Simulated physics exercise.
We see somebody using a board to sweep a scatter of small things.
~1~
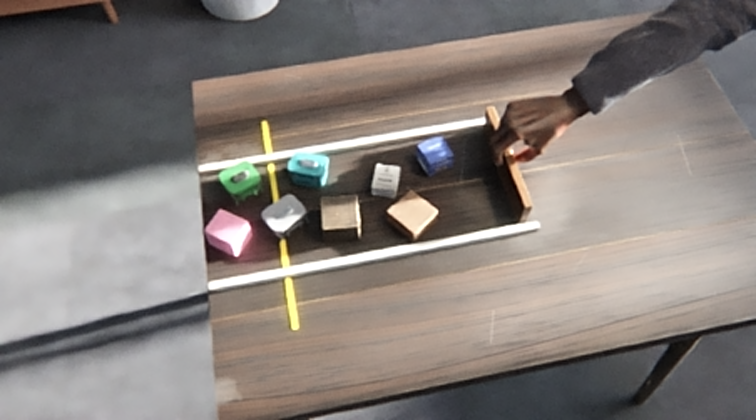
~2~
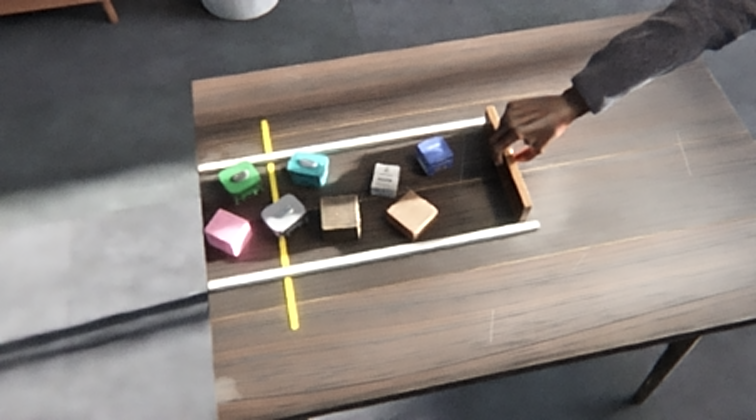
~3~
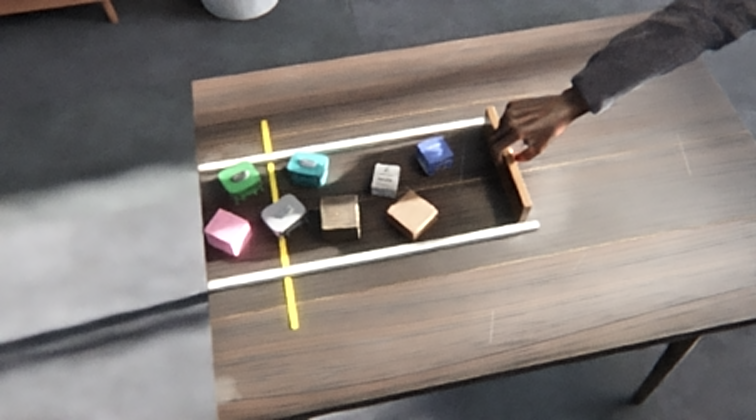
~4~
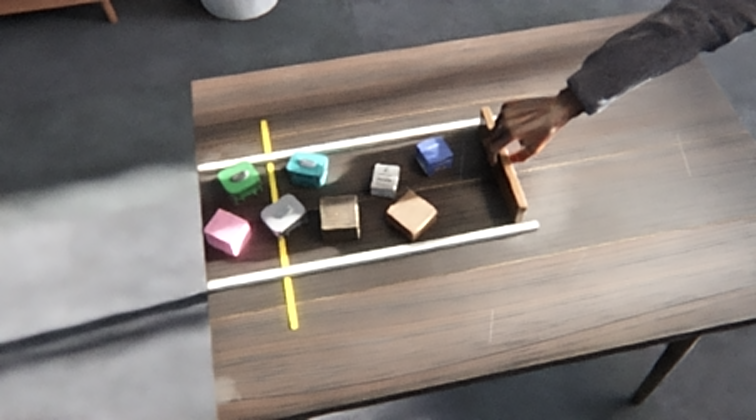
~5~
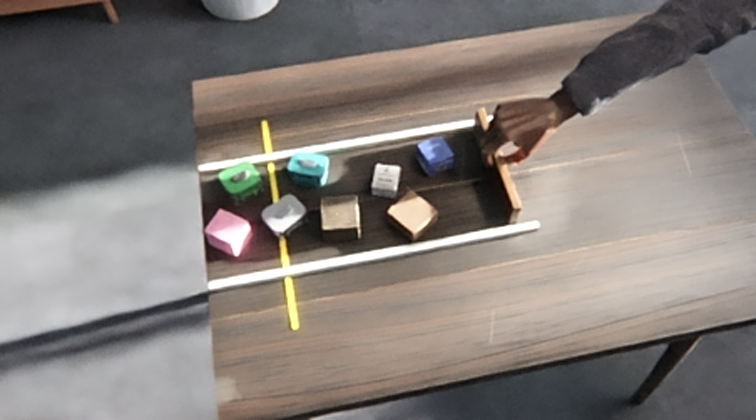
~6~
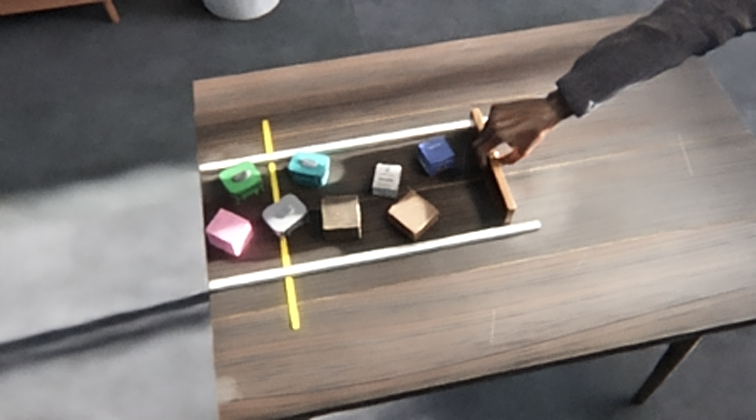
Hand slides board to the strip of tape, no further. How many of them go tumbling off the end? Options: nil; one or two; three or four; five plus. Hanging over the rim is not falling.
Three or four.
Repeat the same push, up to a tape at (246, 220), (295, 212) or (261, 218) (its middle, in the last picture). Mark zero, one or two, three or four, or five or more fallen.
One after another: Five or more, one to two, three to four.
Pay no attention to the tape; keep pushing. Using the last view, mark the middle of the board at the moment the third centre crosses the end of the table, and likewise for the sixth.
At (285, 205) for the third, at (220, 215) for the sixth.
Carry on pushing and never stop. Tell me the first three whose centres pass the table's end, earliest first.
Earliest first: The pink block, the grey case, the green case.
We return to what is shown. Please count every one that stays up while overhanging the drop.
The total would be 0.
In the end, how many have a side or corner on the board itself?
That number would be 3.
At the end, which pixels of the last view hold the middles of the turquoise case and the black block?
The turquoise case finishes at (228, 189); the black block finishes at (226, 236).
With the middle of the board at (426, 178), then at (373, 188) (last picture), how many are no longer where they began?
Tally: 3; 5.
Soon after, none off yet; pink block at rest near (229, 233); green case at rest near (242, 182); grey case at rest near (286, 217).
After that, none off yet; pink block displaced a little near (219, 235); green case at rest near (242, 182); grey case displaced about its own width near (257, 220).
In the end, the number that fall off is three or four; gone, grey case, green case and pink block.
